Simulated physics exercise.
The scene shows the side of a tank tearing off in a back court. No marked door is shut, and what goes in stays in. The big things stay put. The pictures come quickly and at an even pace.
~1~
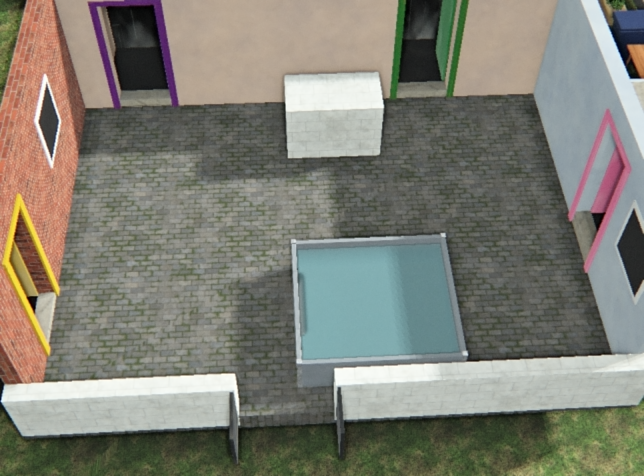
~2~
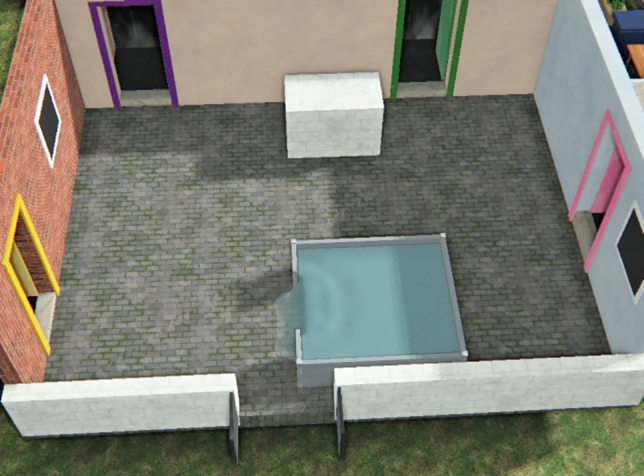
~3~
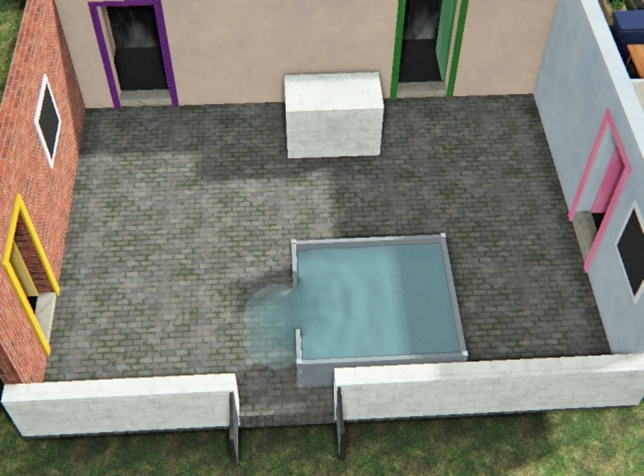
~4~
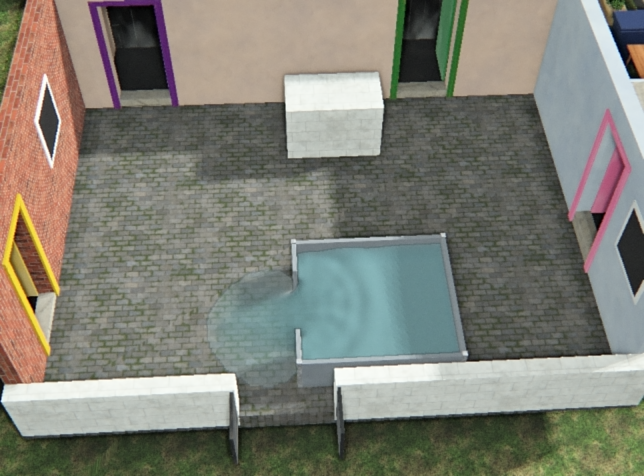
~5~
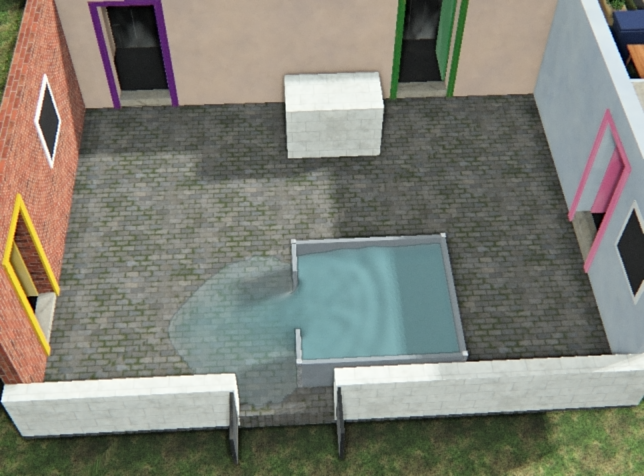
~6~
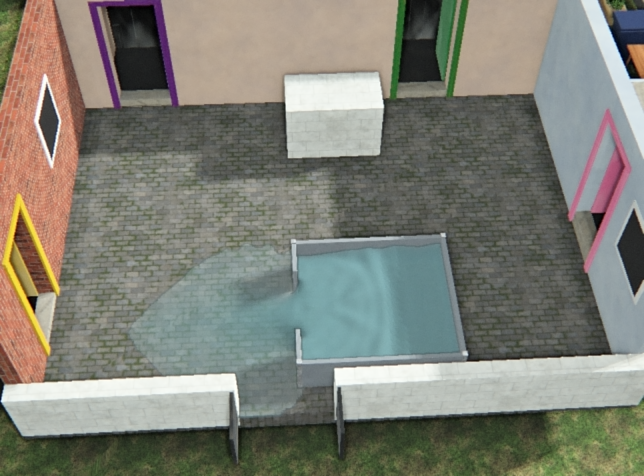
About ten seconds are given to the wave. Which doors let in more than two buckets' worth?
Yellow door - yes; pink door - no; green door - no; purple door - no.
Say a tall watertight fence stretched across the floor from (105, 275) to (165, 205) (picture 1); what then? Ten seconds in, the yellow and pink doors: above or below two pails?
Well, the yellow door gets past it, while the pink door never reaches it.
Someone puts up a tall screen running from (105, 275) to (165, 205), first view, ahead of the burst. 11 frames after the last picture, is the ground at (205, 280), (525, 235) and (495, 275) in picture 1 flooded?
Log, spots one to three: Swamped; spared; spared.
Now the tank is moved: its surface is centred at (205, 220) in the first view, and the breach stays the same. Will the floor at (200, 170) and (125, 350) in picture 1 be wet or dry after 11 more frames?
One after the other: Untouched, reached.
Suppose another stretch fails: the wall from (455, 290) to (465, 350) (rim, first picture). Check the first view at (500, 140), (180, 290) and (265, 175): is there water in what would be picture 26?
Submerged, untouched, untouched.
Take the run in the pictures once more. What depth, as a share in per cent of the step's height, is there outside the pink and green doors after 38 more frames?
Close to 0 per cent for the first one and close to 0 per cent for the second.
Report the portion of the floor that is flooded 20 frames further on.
Roughly 35 percent, I reckon.
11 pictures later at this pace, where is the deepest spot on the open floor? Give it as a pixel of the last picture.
At about (55, 397).
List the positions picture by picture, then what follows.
In the first frame, the open tank at (375, 299) is whole and still.
In the second frame, the front is at (291, 355), out from the gap at (299, 317).
In the third frame, the front is at (253, 350), out from the gap at (299, 318).
In the fourth frame, water pours out at (299, 318) and has run to (215, 340).
In the fifth frame, the front is at (177, 342), out from the gap at (299, 317).
In the sixth frame, the front is at (135, 333), out from the gap at (299, 317).
A moment on, water covers 20 % of the floor; the yellow door wet at the sill, nothing in, the pink door not reached, the green door not reached, the purple door not reached.
Next, water covers 30 % of the floor; the yellow door over two buckets in, the pink door not reached, the green door not reached, the purple door not reached.
Then, water covers 35 % of the floor; the yellow door over two buckets in, the pink door not reached, the green door not reached, the purple door not reached.
Later, water covers 45 % of the floor; the yellow door far over two buckets in, the pink door not reached, the green door not reached, the purple door wet at the sill, nothing in.
In the end, water covers 70 % of the floor; the yellow door far over two buckets in, the pink door not reached, the green door wet at the sill, nothing in, the purple door wet at the sill, nothing in.
